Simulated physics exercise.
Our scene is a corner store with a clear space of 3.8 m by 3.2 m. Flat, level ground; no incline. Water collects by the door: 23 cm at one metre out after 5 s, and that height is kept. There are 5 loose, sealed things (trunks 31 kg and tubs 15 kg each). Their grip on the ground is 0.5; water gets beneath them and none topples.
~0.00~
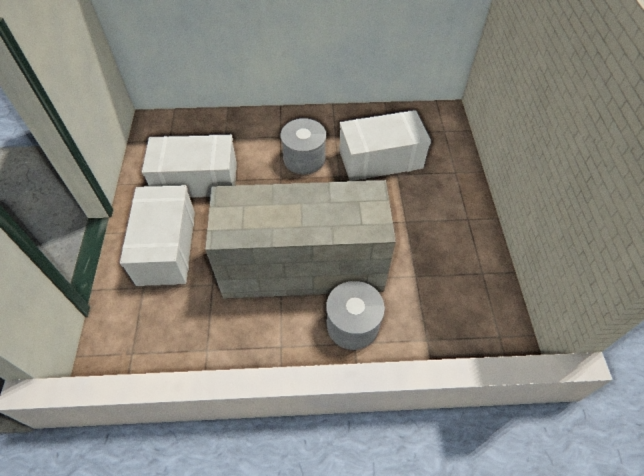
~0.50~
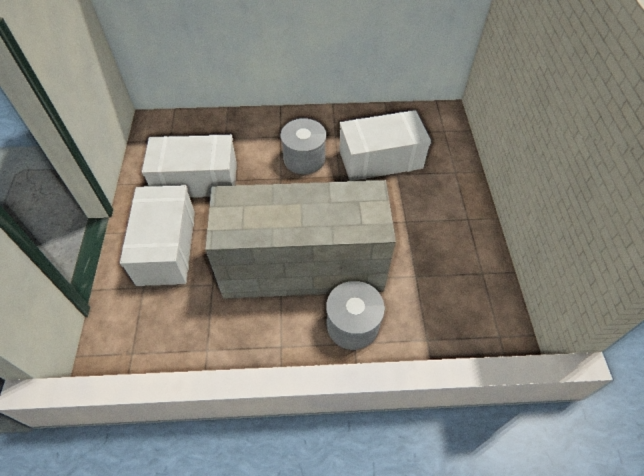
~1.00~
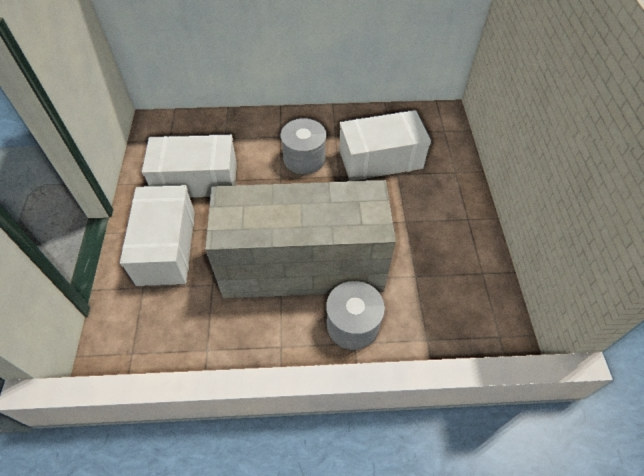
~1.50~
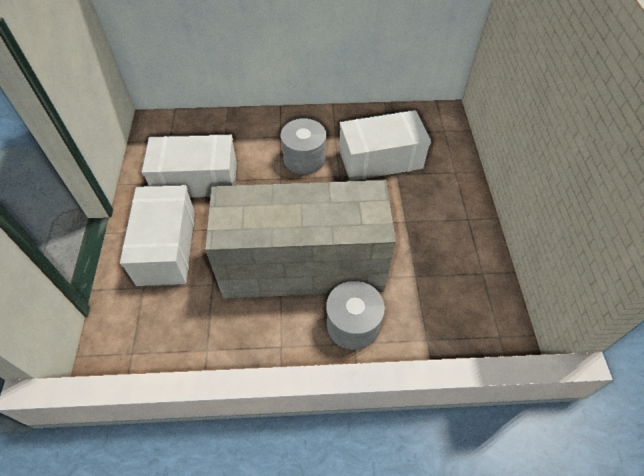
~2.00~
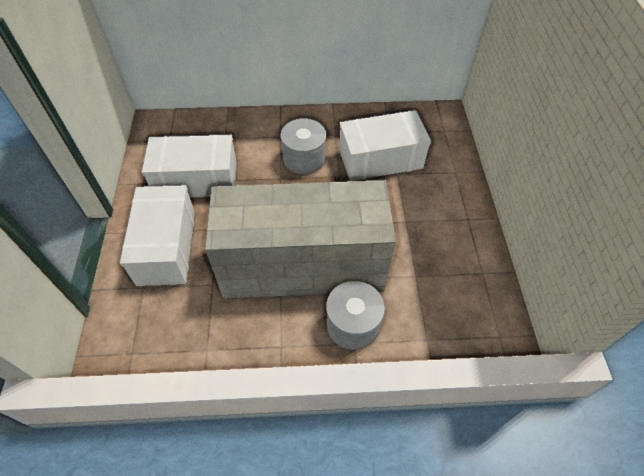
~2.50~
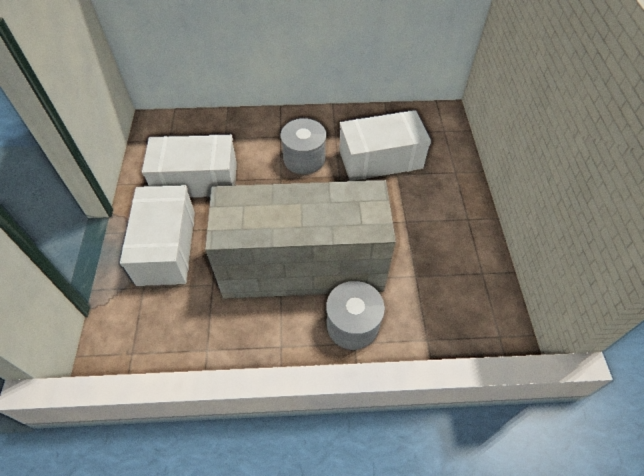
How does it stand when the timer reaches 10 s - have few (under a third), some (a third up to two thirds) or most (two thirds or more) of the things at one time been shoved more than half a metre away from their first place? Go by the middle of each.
By then, some have.
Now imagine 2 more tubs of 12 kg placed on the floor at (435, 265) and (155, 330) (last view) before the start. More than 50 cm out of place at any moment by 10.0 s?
Note: Item 1 below threshold; item 2 above threshold.
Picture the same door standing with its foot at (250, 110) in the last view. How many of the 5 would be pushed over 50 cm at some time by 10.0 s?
That gives 3 of them.
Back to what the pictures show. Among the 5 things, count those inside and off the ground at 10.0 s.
1 at that moment.
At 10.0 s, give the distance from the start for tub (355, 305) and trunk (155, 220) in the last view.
One is off by 120 cm, the other by 30 cm, in the order asked.
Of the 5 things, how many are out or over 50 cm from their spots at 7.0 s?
The number comes to 0.
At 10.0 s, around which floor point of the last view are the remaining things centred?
Centre of the remaining things: Roughly (332, 191).
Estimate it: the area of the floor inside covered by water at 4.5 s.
Near 3.0 m2 in all.
After 3.5 s 0 of 5 are over 50 cm from their spots; 0 afloat.
After 4.5 s 0 of 5 are over 50 cm from their spots; 0 afloat.
After 7.0 s 0 of 5 are over 50 cm from their spots; 0 afloat.
After 10.0 s 2 of 5 are over 50 cm from their spots, and 2 have been at some point; 1 afloat.
